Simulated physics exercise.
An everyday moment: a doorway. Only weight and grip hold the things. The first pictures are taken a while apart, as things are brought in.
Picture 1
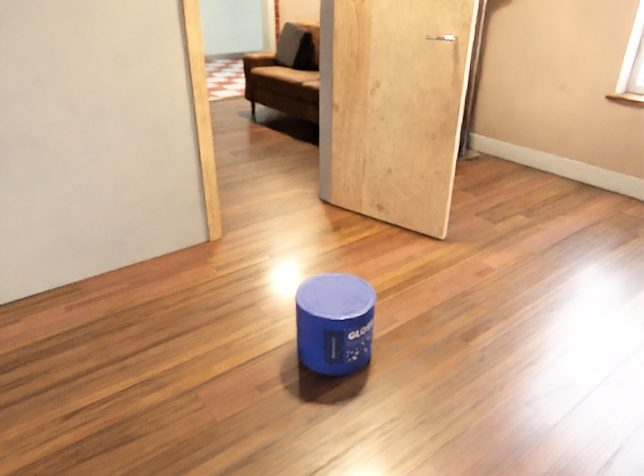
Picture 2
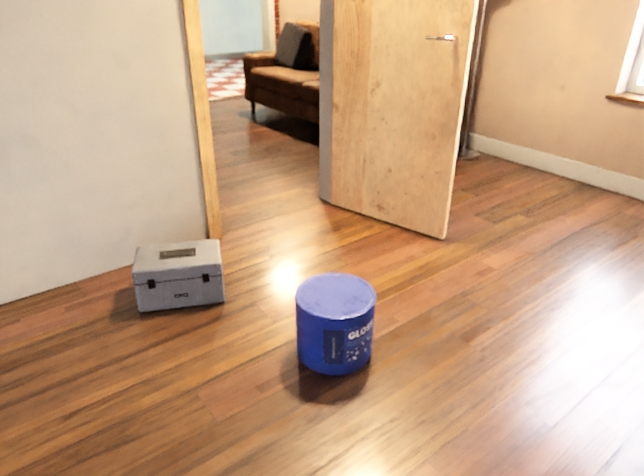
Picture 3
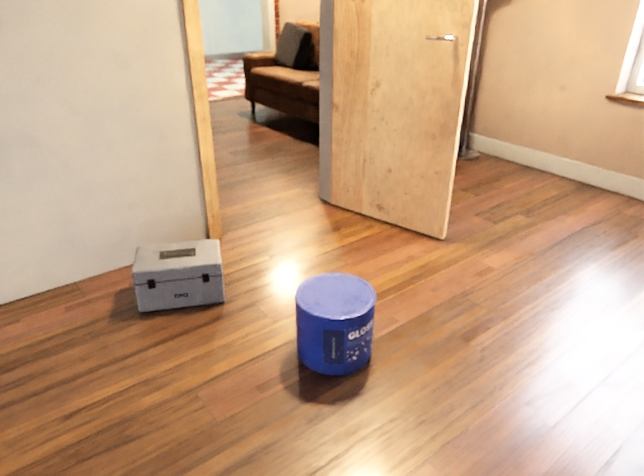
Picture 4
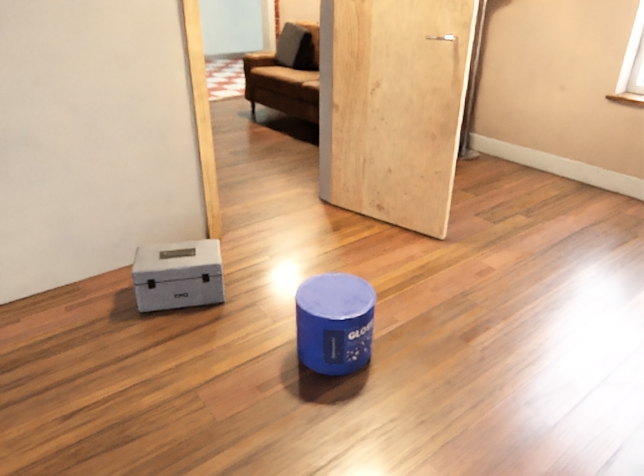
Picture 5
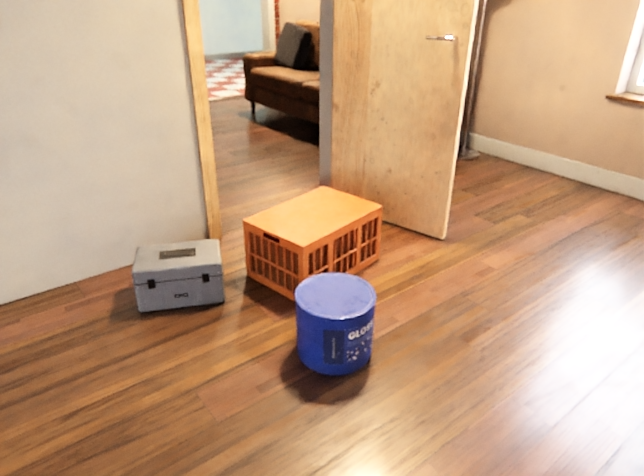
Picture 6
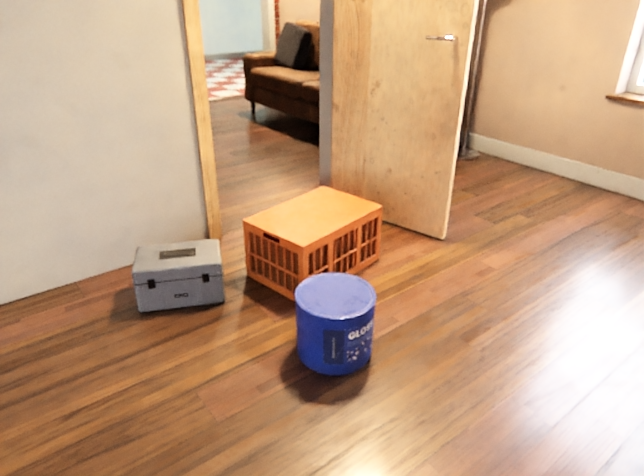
A wide open door stays still as a grey toolbox, then an orange chest, appears near a blue pail.
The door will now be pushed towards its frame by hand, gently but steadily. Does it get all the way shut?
The door is blocked.
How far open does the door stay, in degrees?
About 70°.
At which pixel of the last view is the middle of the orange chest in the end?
Around (304, 242).
Then, 0.50 s past the last view, door 91° open.
Then, 0.70 s past the last view, door 78° open.
Then, 0.90 s past the last view, door 69° open; orange chest displaced a little near (308, 241).
Finally, door 68° open; all 3 still in place. Final places as the last picture's camera would see them, orange chest near (304, 242).
